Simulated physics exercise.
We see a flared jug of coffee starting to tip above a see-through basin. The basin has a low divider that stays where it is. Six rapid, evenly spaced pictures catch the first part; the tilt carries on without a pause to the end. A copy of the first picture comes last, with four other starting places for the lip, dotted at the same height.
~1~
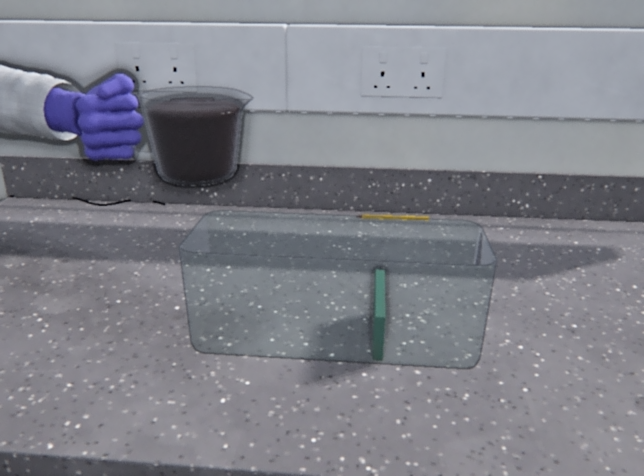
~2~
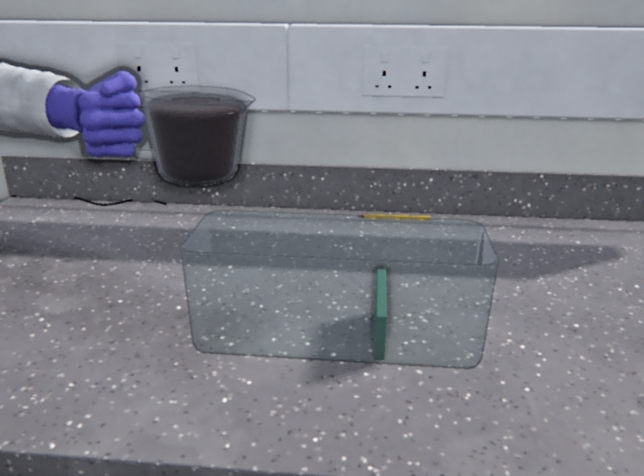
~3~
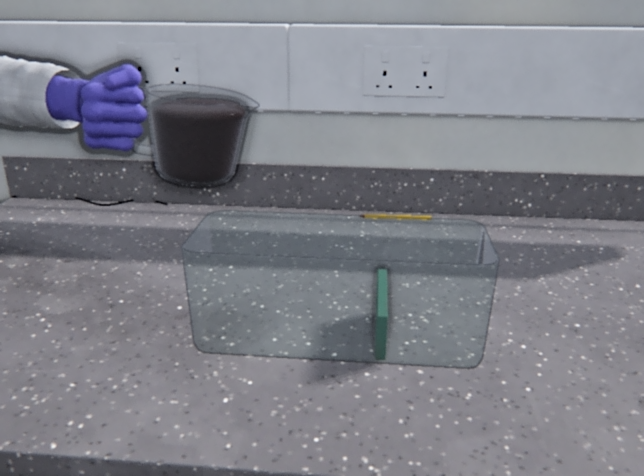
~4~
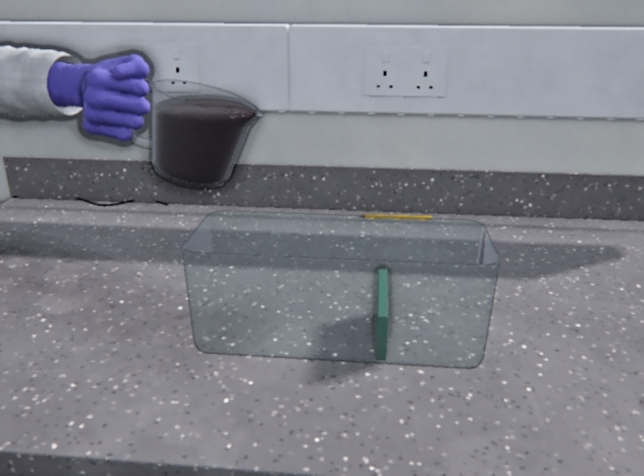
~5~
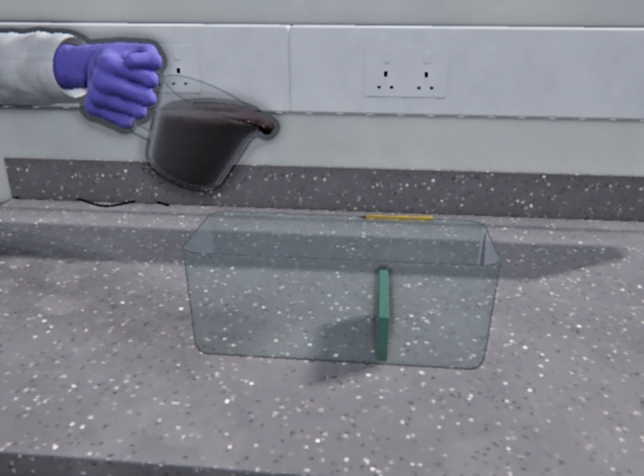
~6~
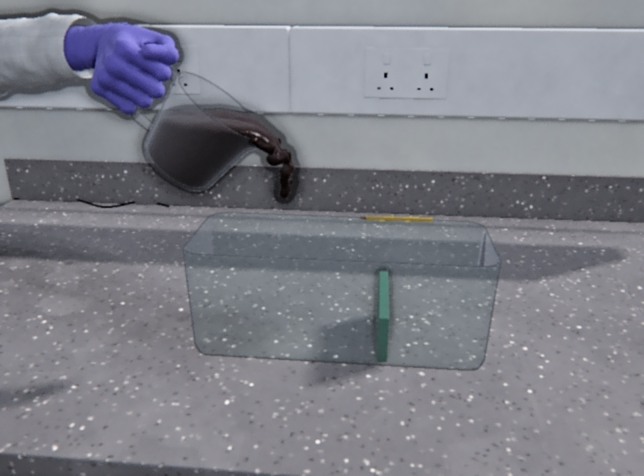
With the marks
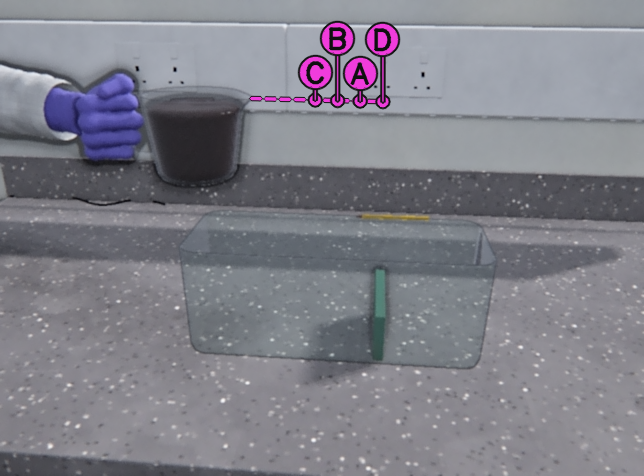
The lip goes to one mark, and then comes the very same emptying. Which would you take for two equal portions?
I would pick place B.
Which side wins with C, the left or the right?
More ends on the left.
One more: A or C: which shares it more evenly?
The answer is A.
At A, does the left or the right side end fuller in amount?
The right one.
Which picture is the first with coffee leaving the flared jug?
Picture 5.
On the marked copy, A at (360, 101); B at (337, 100); C at (315, 100); D at (382, 101).
If A is chosen, about 23 % ends left of the wall and 77 % right of it.
If B is chosen, about 50 % ends left of the wall and 49 % right of it.
If C is chosen, about 86 % ends left of the wall and 12 % right of it.
If D is chosen, about 10 % ends left of the wall and 89 % right of it.
